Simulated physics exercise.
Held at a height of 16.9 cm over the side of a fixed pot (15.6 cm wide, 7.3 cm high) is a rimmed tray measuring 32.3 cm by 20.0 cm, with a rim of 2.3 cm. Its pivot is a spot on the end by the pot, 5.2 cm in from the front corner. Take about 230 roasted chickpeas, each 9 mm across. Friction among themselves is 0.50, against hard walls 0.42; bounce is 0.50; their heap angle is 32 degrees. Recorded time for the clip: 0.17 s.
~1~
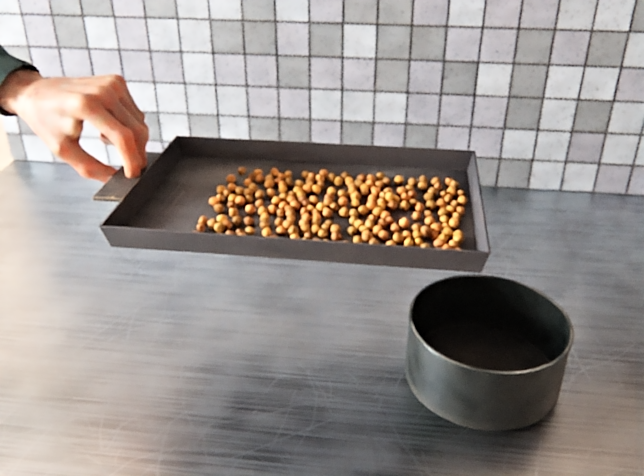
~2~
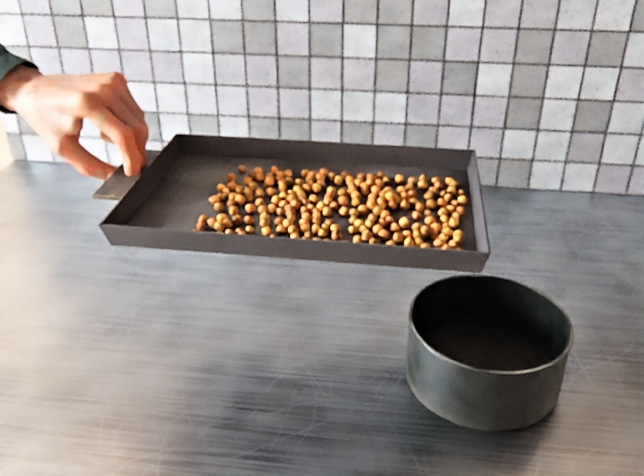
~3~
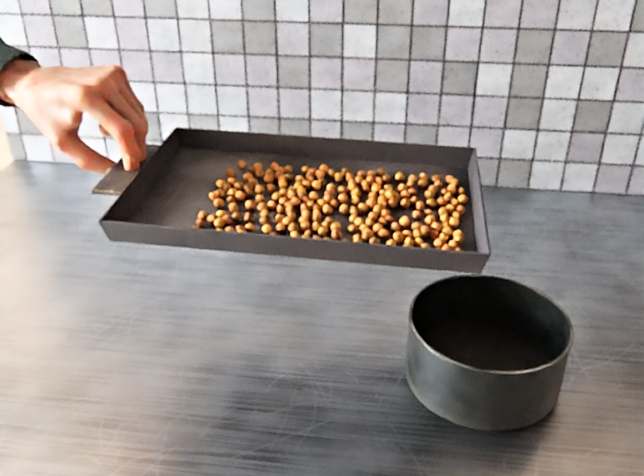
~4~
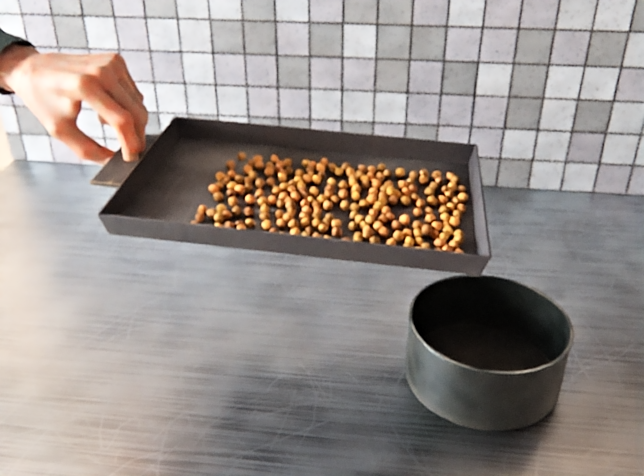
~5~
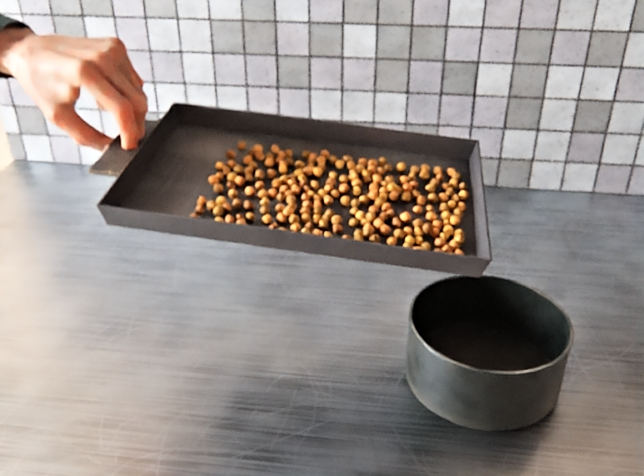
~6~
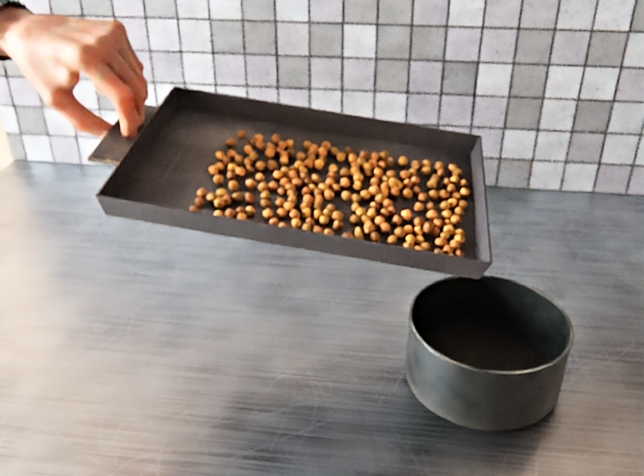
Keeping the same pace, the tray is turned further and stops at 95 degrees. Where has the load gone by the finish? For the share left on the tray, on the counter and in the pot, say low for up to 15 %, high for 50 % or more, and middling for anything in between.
Tray - low, counter - high, pot - middling.
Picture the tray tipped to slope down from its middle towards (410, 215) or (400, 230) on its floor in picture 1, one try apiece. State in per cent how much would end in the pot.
I'd put it at about 70 per cent for the first tilt and about 60 per cent for the second.
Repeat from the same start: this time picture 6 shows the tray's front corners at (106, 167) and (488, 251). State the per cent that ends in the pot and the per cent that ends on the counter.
Pot 65 % / counter 35 %.
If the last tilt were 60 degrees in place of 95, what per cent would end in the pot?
Share in the pot: Around 0 %.
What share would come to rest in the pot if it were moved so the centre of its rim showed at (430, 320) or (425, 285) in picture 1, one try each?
25 % and 0 %.
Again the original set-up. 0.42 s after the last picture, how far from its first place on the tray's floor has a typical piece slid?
About 5 cm.
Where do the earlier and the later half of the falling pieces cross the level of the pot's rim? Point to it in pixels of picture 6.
(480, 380) or so first, later (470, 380).
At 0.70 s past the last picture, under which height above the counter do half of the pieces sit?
Height: Around 22 cm.
Then, 0.42 s after the last picture, tilt 51 degrees; the tray holds 100 %, the pot 0 %.
Then, 0.70 s after the last picture, tilt 78 degrees; the tray holds 95 %, the pot 0 %.
Then, 1.09 s after the last picture, tilt 95 degrees; the tray holds 20 %, the pot 20 %.
In the end, tray 0 %, counter 60 %, pot 35 %.
